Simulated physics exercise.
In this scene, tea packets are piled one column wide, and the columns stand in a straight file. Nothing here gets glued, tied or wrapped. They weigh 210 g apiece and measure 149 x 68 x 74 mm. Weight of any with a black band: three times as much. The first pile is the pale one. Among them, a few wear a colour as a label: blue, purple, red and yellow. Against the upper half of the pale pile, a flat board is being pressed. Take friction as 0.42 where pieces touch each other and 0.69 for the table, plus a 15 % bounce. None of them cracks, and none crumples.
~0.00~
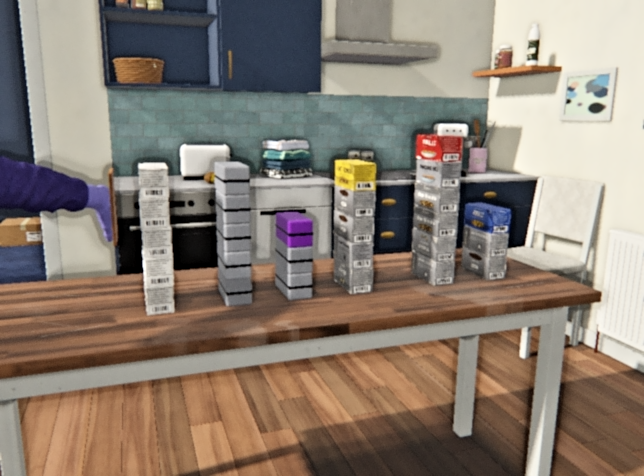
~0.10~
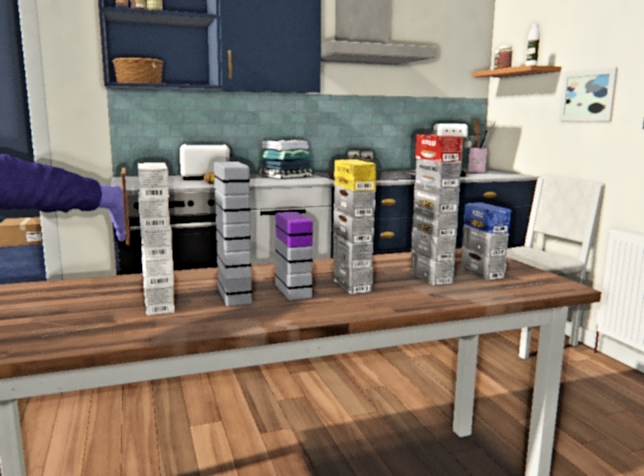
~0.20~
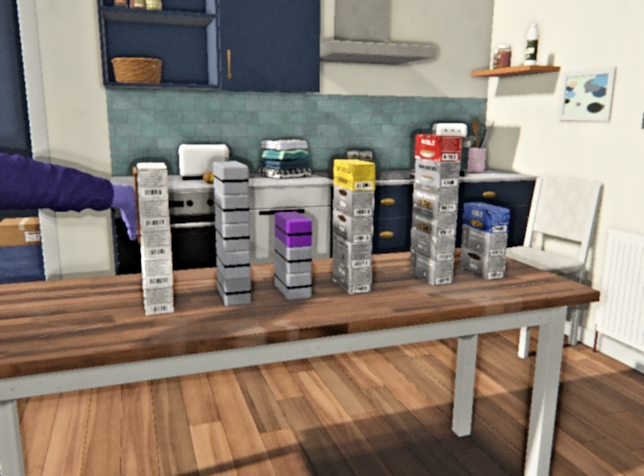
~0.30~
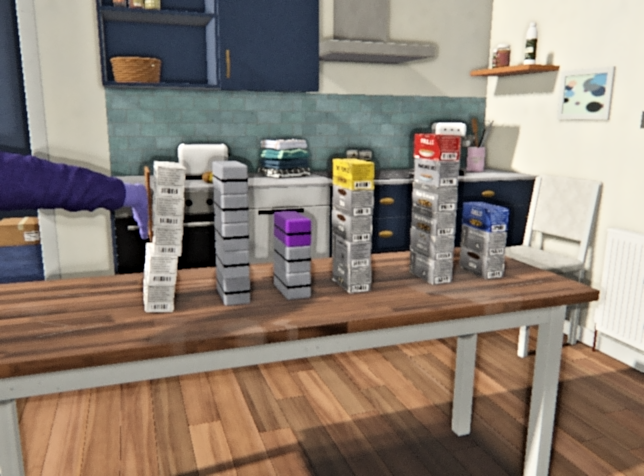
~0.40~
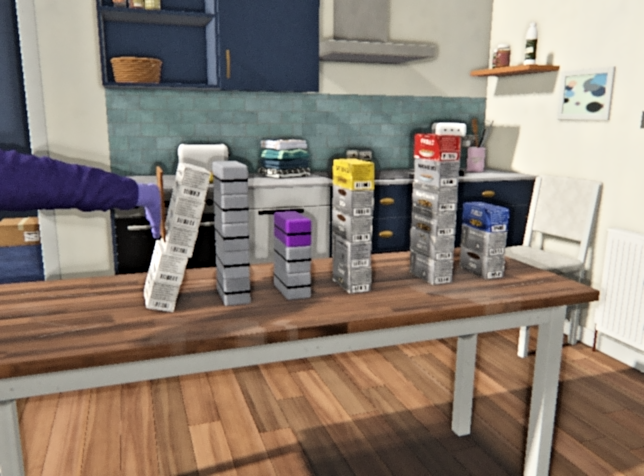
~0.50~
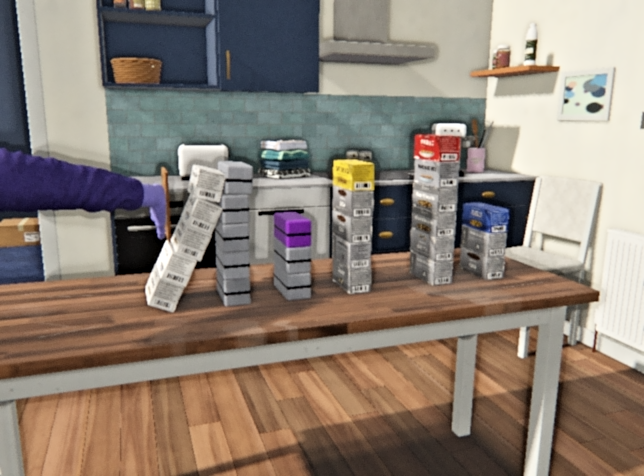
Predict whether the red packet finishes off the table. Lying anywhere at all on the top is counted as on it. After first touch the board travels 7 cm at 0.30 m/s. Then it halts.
Prediction: It does not.
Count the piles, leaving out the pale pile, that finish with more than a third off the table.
0.
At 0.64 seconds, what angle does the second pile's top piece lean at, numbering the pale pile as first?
It leans around 0°.
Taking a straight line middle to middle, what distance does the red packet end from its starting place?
Close to 0 cm, in a straight line.
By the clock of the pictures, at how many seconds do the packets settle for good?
Close to 1.5 seconds, I'd say.
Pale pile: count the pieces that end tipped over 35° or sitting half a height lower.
Exactly 0 of the pale pieces.
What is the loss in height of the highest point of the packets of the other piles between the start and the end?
0 cm.
After 0.56 s, 0 of the pale pile down; none of the 22 other packets off the table, 2 disturbed; red packet unmoved.
After 0.64 s, 0 of the pale pile down; none of the 22 other packets off the table, 3 disturbed; red packet unmoved.
In the end (1.5 s), 0 of the pale pile down; none of the 22 other packets off the table, 5 disturbed; red packet unmoved; purple packet unmoved; yellow packet unmoved. From the last view, middles, red packet near (436, 148), purple packet near (292, 229).
